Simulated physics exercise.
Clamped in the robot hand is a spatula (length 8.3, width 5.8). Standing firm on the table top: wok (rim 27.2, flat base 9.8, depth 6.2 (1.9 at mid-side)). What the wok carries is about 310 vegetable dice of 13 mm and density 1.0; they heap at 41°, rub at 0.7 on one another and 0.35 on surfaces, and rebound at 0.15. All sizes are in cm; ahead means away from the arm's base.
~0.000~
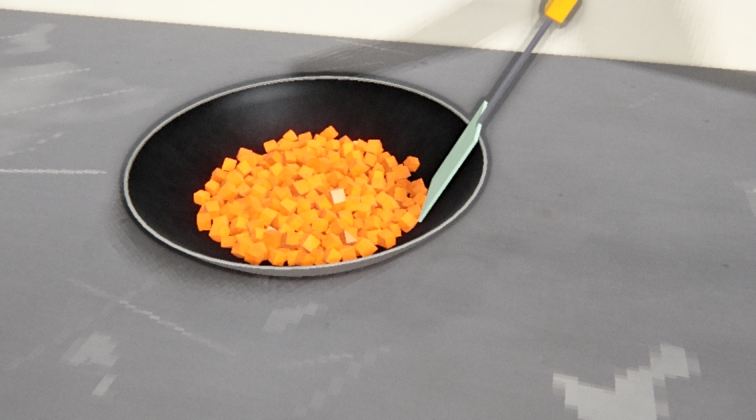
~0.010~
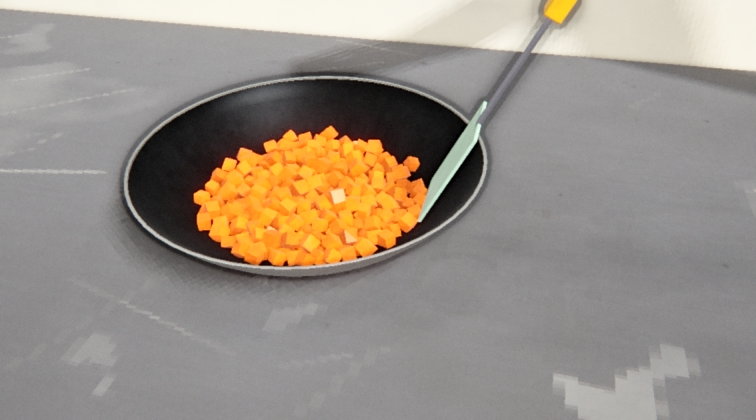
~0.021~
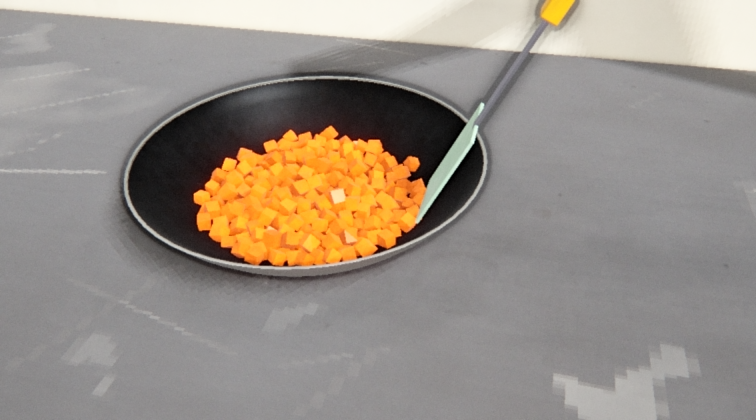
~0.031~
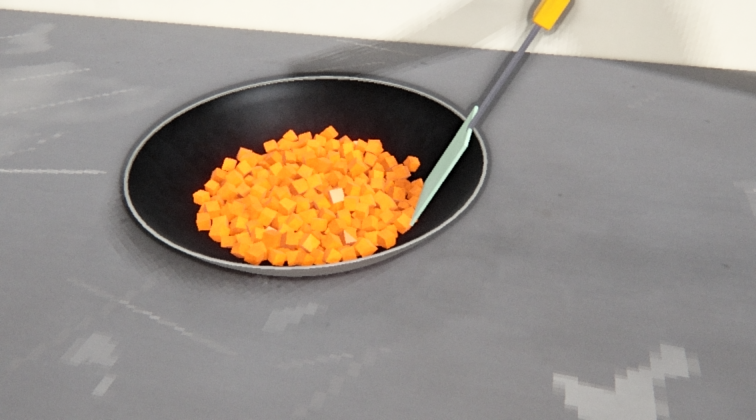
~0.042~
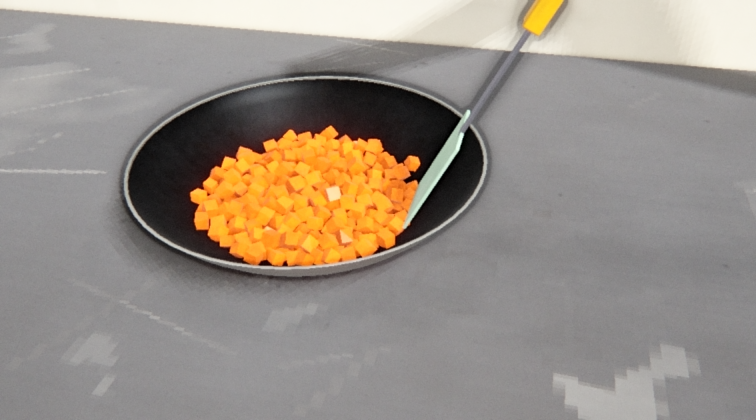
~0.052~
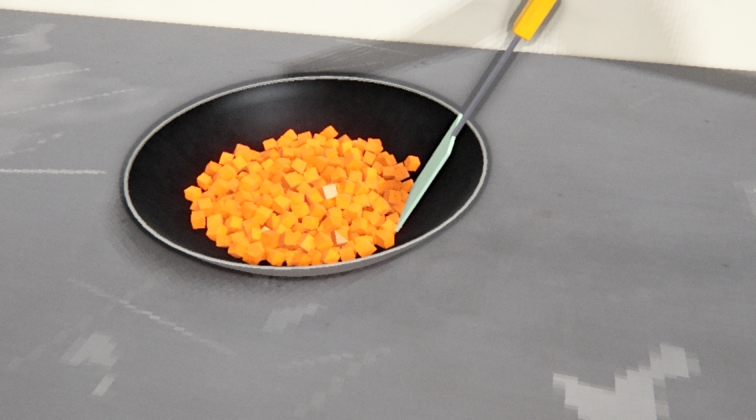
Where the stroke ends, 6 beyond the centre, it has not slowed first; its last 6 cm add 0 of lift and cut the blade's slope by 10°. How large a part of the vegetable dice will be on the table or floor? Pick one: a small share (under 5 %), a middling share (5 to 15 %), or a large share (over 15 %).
A middling share.
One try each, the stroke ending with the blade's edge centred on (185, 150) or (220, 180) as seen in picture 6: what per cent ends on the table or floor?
First try roughly 35 percent, second roughly 20 percent.
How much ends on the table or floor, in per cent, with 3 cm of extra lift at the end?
Roughly 10 percent of it.
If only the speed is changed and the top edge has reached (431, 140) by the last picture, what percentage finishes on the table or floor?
That share would be about 20 percent.
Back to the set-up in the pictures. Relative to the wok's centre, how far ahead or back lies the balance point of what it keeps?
I'd put it at roughly 5.0 cm toward the front.
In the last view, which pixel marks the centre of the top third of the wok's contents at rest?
It is centred near (196, 150) in the last view.
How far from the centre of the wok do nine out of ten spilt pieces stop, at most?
20 cm.
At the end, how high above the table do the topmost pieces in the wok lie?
Some 8.0 cm.
After 0.14 s, sloping 64°, highest piece 7 above the table; 312 in the wok.
After 0.24 s, sloping 60°, highest piece 8 above the table; 311 in the wok, 1 on the blade or in flight.
After 0.48 s, sloping 54°, highest piece 7 above the table; 283 in the wok, 28 on the table or floor, 1 on the blade or in flight.
After 1.53 s, sloping 54°, highest piece 7 above the table; 283 in the wok, 29 on the table or floor.
In the end, 283 in the wok, 29 on the table or floor. That is 9 % on the table or floor.
